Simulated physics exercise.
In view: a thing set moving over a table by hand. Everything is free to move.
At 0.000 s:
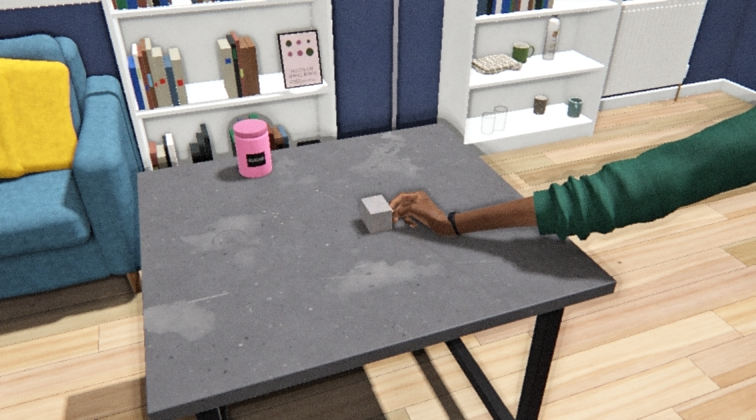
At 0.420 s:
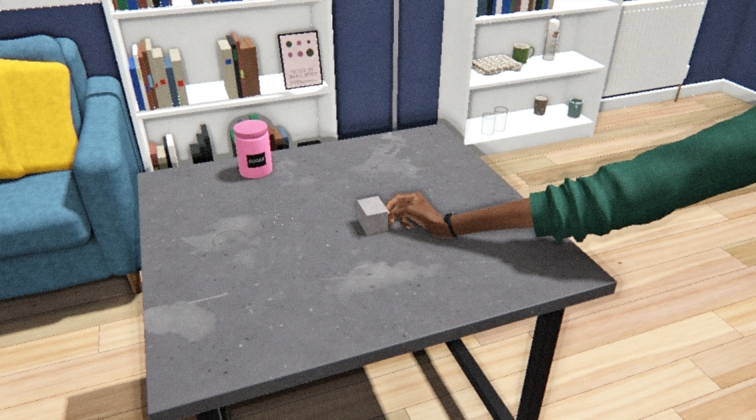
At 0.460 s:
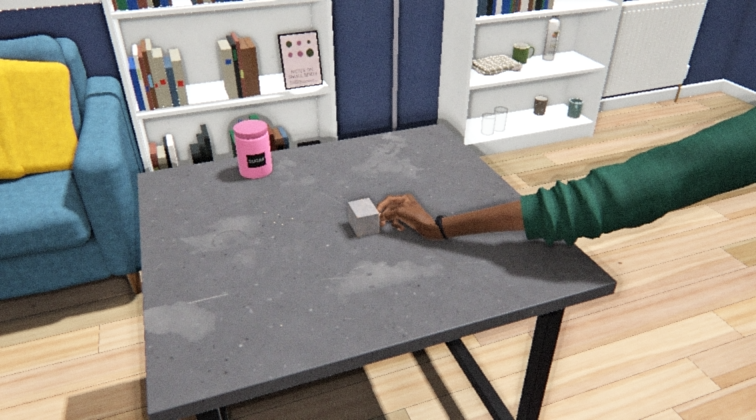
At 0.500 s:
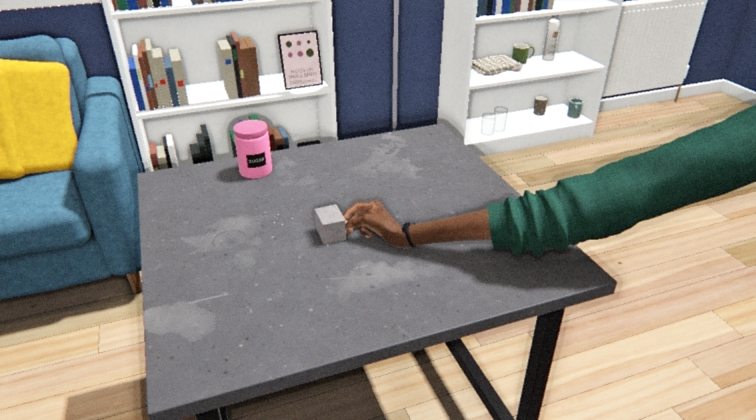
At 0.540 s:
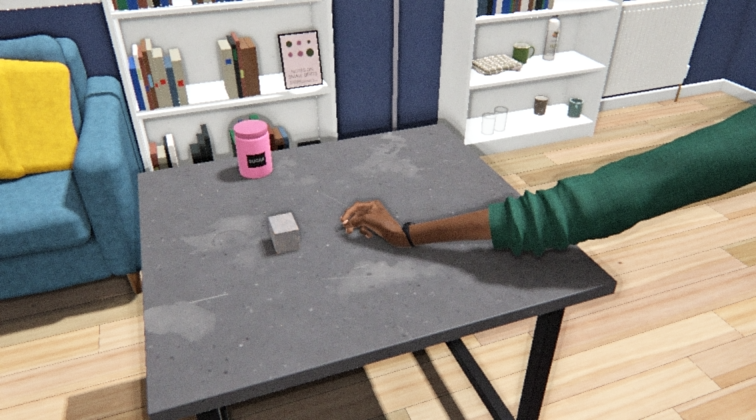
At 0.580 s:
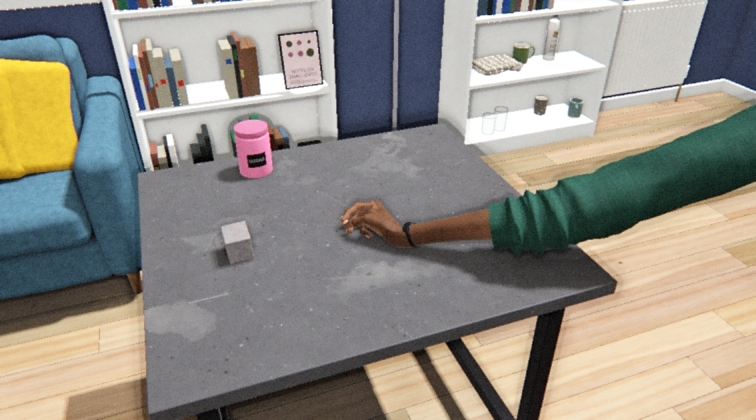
A small grey block was pushed leftward across a dark table by a hand in a green sleeve, then slid on alone after the hand stopped, while a pink jar stayed still.
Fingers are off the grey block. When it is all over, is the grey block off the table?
The grey block goes over the edge.
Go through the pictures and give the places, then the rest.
Under the hand; grey block (376, 214), in the first picture.
Under the hand; grey block (372, 215), in the second picture.
Under the hand; grey block (363, 217), in the third picture.
Grey block (330, 224), in the fourth picture.
Grey block (284, 233) slid about its own width, in the fifth picture.
Grey block (238, 242) slid well along, in the sixth picture.
After 0.78 s, grey block now off the table.
After 1.08 s, things are still on the move.
By the end (1.3 s), off the table, grey block.
